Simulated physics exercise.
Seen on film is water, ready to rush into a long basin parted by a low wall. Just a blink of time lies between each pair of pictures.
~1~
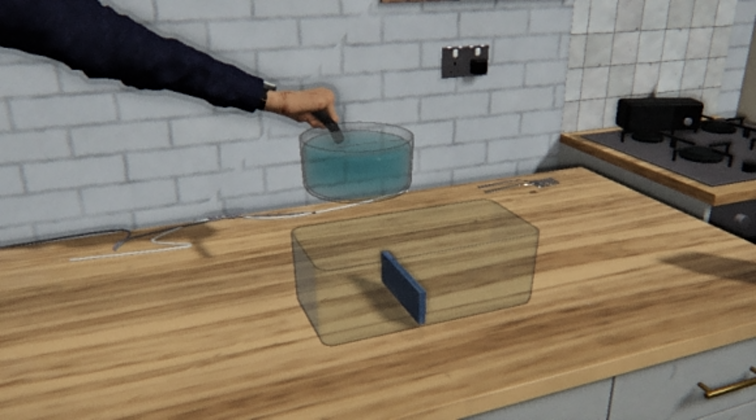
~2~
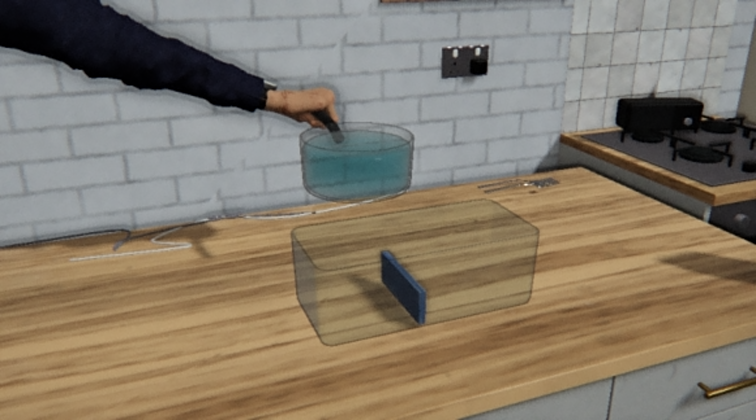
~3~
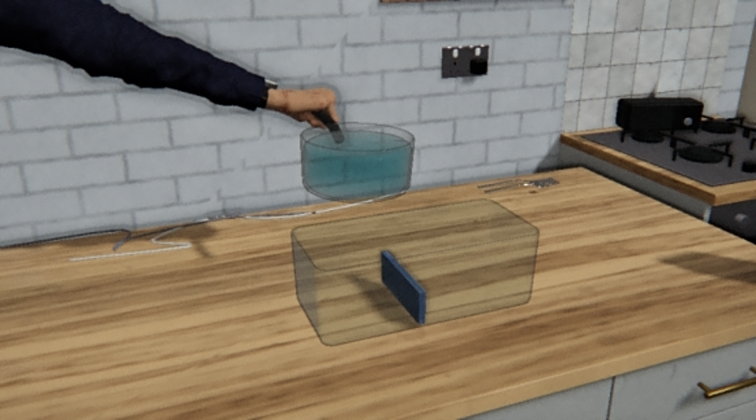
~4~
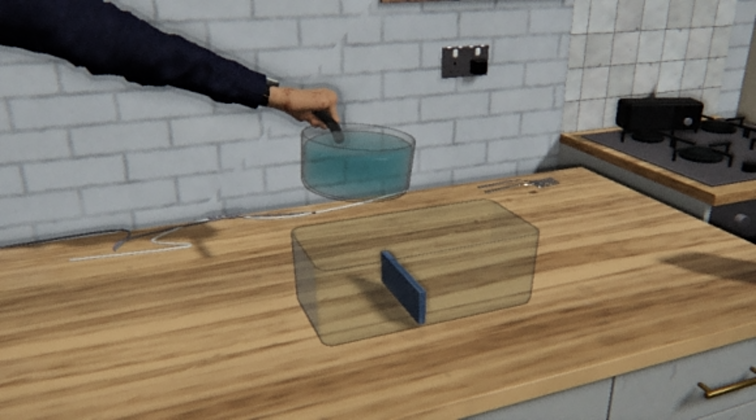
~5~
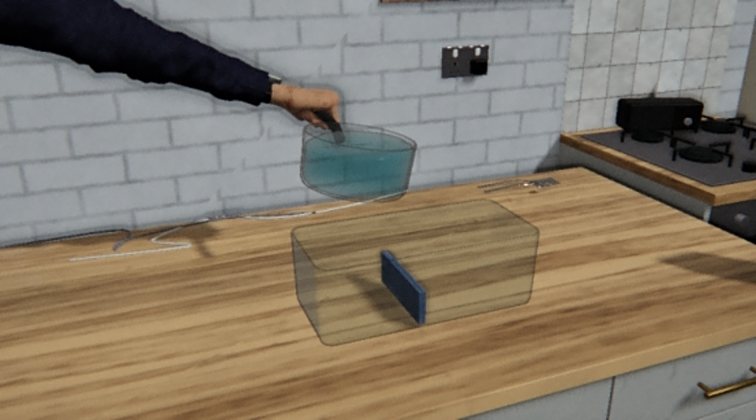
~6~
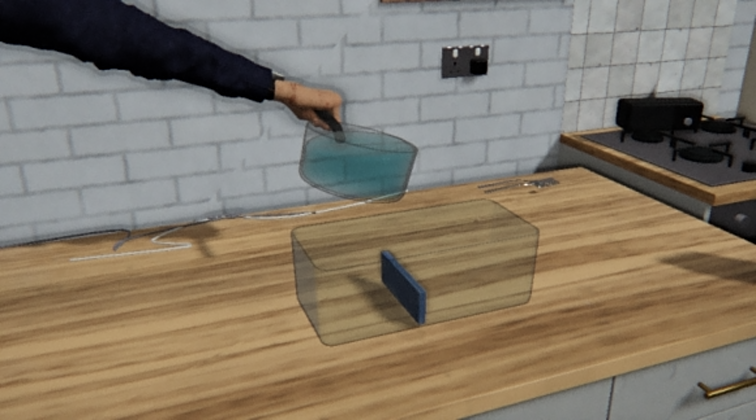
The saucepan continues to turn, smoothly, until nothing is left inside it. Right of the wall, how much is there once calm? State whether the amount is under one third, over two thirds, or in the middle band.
Beyond two thirds.
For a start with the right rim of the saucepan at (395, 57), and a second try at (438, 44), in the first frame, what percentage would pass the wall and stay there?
First try: 80 percent; second try: 90 percent.
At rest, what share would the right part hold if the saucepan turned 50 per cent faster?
It comes to about 75 per cent.
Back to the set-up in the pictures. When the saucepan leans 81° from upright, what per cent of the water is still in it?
I'd put it at some 40 in a hundred.
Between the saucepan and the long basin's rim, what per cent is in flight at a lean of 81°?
Near 35 in a hundred.
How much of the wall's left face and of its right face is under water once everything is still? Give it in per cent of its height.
Left side: Approx. 10 %; right side: Approx. 60 %.
A moment on, the saucepan is tipped on its side and 38 per cent is still to pour, 0 is left of the wall and 25 right of it.
Next, the saucepan is tipped right over and 4 per cent is still to pour, 10 is left of the wall and 82 right of it.
Then the saucepan is tipped right over and 0 per cent is still to pour, 17 is left of the wall and 83 right of it.
Later the saucepan is tipped right over and 0 per cent is still to pour, 17 is left of the wall and 83 right of it.
At rest 17 per cent lies left of the wall, 83 right of it and 0 outside.
